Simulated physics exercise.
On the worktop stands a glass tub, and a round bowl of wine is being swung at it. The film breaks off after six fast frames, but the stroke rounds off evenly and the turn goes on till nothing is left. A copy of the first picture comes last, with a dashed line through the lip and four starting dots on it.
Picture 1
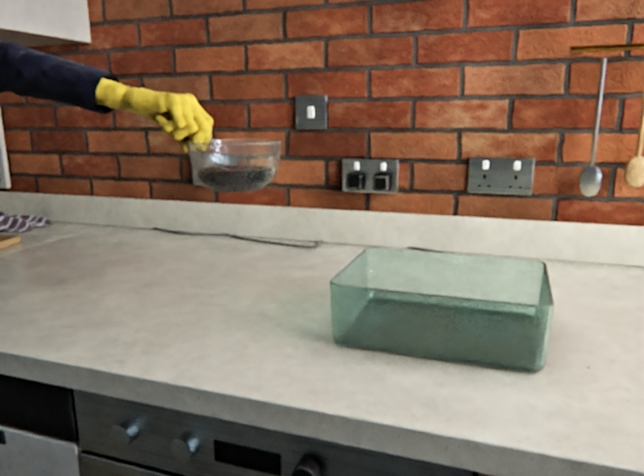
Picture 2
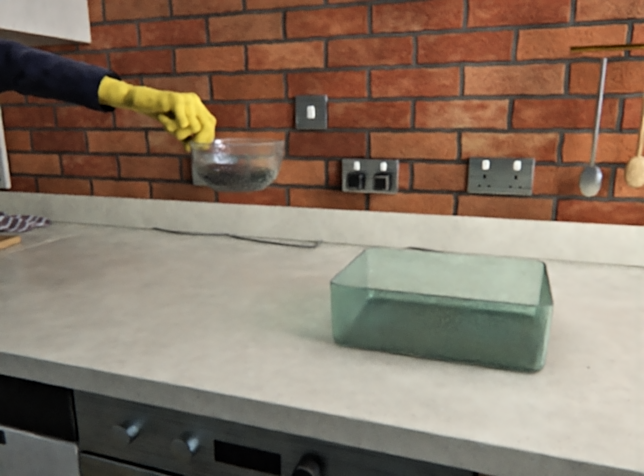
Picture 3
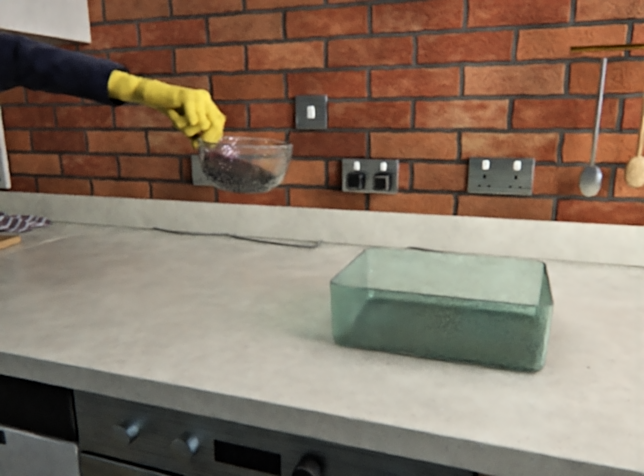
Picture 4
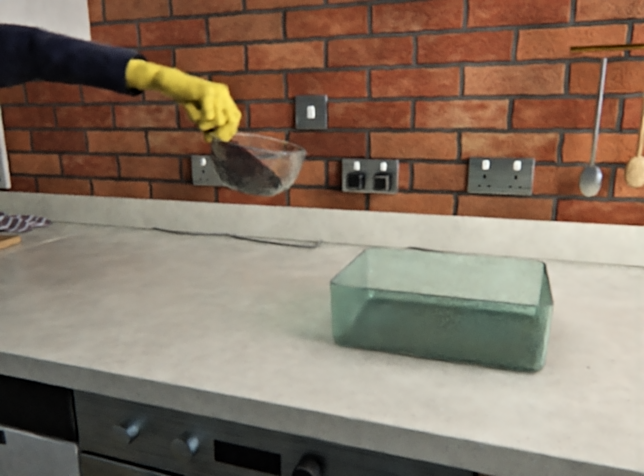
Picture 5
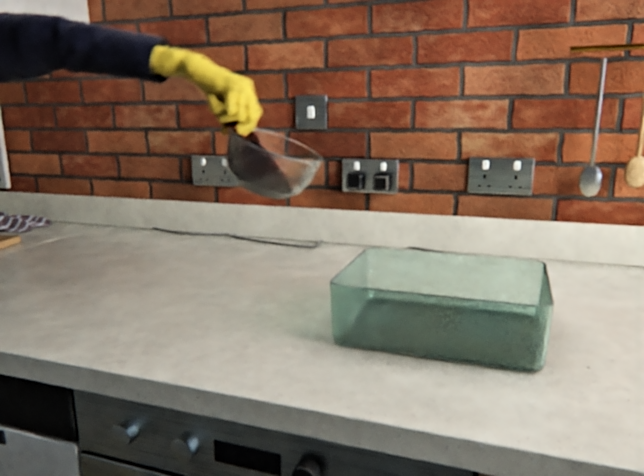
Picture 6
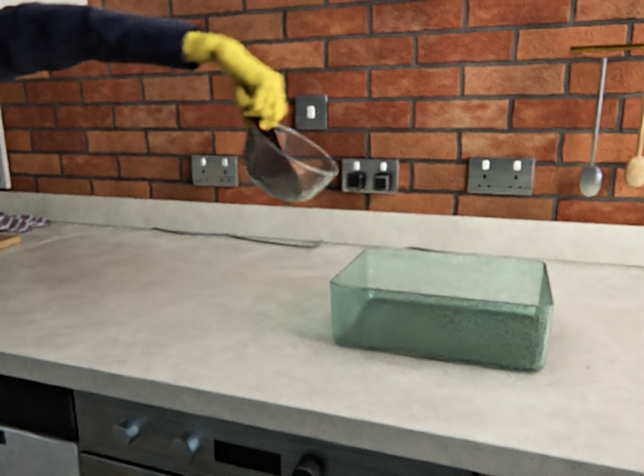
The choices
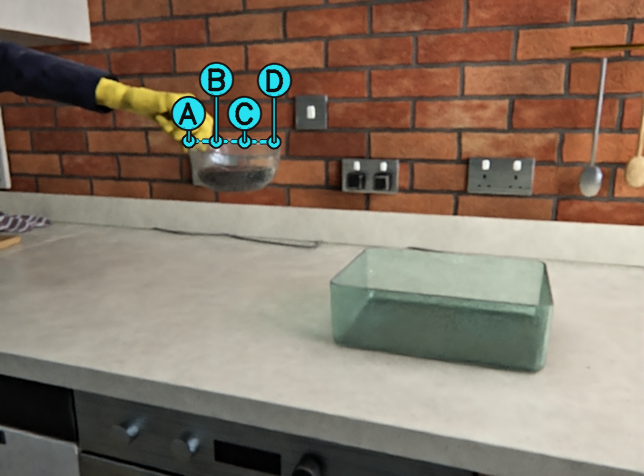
Yellow-gloved hand carrying a clear bowl of dark liquid rightward above a worktop with a greenish tub, tilting it increasingly steeply.
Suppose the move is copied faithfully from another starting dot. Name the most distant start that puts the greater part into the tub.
Use spot B.
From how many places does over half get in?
Three of the four.
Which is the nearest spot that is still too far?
Here it is spot A.
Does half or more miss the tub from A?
Yes, that goes wrong.
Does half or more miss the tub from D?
No, that is safe.
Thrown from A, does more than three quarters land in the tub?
No, less.
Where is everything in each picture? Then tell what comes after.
The first picture shows upright, lip at (275, 142); tub from (333, 341) to (545, 371); nothing has left yet.
The second picture shows upright, lip at (278, 142); nothing has left yet.
The third picture shows tipped about 5°, lip at (287, 145); nothing has left yet.
The fourth picture shows tipped about 12°, lip at (301, 152); nothing has left yet.
The fifth picture shows tipped about 21°, lip at (317, 161); wine is over the rim, down to (242, 128).
The sixth picture shows tipped about 33°, lip at (333, 172); wine is over the rim, down to (266, 124).
In cyan, A at (188, 141); B at (216, 141); C at (244, 141); D at (274, 142).
With A, about 37 % lands in the tub, 57 % falls short and 6 % goes beside or beyond.
With B, about 65 % lands in the tub, 27 % falls short and 9 % goes beside or beyond.
With C, about 78 % lands in the tub, 15 % falls short and 7 % goes beside or beyond.
With D, about 90 % lands in the tub, 4 % falls short and 6 % goes beside or beyond.
